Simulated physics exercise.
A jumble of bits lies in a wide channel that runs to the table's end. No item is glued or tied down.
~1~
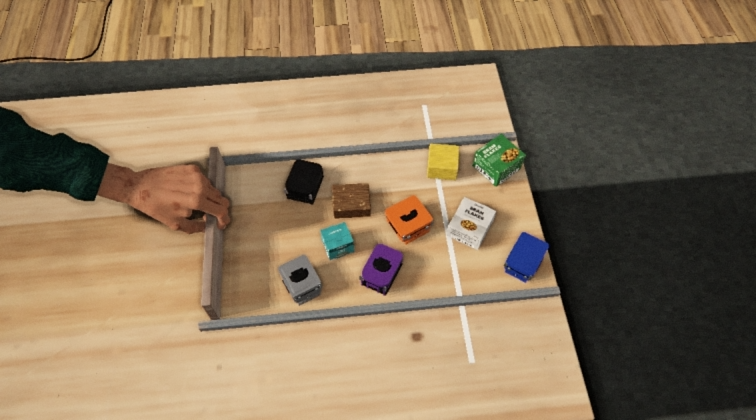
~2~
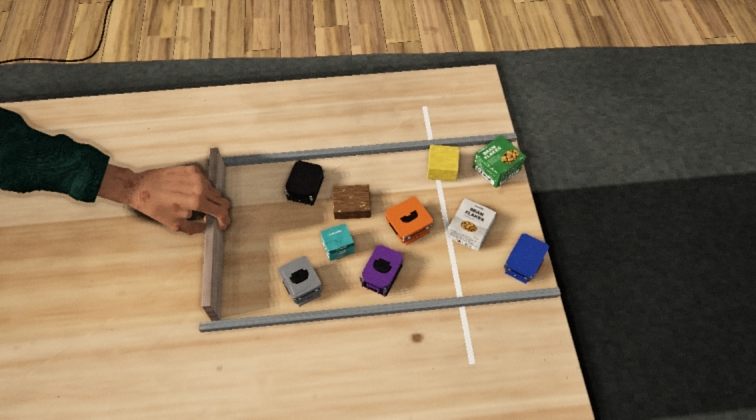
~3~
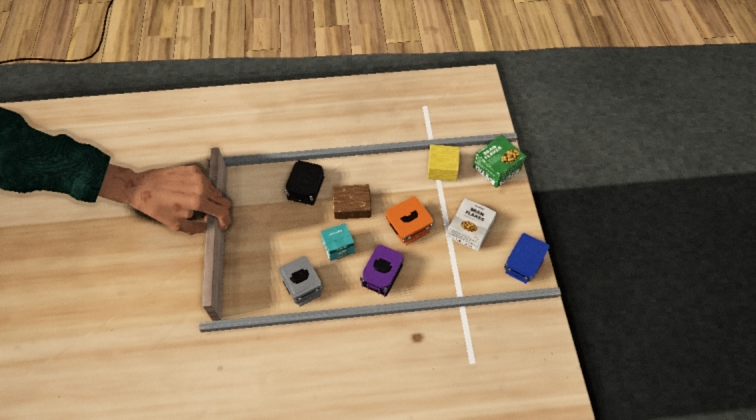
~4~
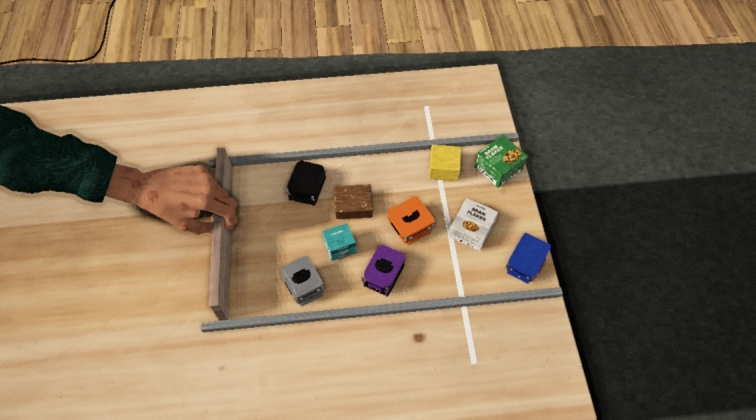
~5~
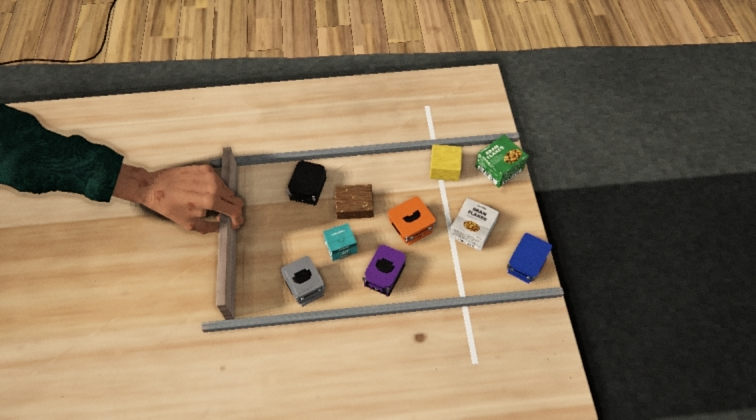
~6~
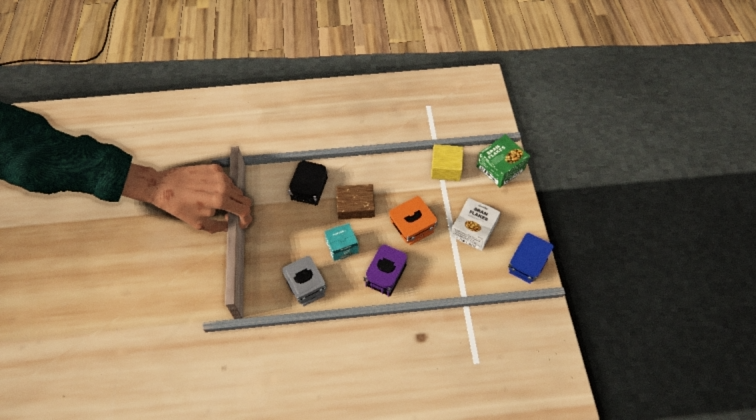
On a wooden tabletop, a hand slowly sliding a board slightly right between two rails, the scattered colourful boxes ahead staying untouched.
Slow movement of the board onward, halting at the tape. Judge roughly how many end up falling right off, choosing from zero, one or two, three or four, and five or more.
I predict the table will hold on to all the pieces.
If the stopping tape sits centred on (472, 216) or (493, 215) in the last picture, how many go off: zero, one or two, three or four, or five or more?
Lab note - count per position: 3 or 4; three or four.
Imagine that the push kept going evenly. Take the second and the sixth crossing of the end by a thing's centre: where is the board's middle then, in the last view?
Pixels in order: Roughly (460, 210), roughly (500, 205).
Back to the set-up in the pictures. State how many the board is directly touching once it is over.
The count comes out at 4.
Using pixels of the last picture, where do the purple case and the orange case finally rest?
Going in order, first (503, 258) and next (497, 225).
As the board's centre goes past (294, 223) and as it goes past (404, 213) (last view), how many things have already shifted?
Counts: 2 and 7.
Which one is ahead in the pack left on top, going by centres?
Answer: The green box.
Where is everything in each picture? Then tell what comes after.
Blue case (526, 258); green box (498, 161); white box (471, 223); board (215, 229); tape (445, 218), in the first frame.
Green box (499, 162); brown block (352, 202), in the second frame.
White box (472, 224); black case (305, 183), in the third frame.
Blue case (528, 259); orange case (410, 221), in the fourth frame.
Green box (501, 161); board (228, 229), in the fifth frame.
Blue case (530, 259); green box (503, 161); white box (475, 224); board (236, 229); tape (449, 219), in the sixth frame.
Soon after, none off yet; blue case at rest near (530, 259); green box at rest near (503, 161); white box at rest near (475, 224).
Then, none off yet; blue case at rest near (530, 259); green box at rest near (503, 161); white box moved about its own width near (504, 220).
At rest, the number that fall off is zero.
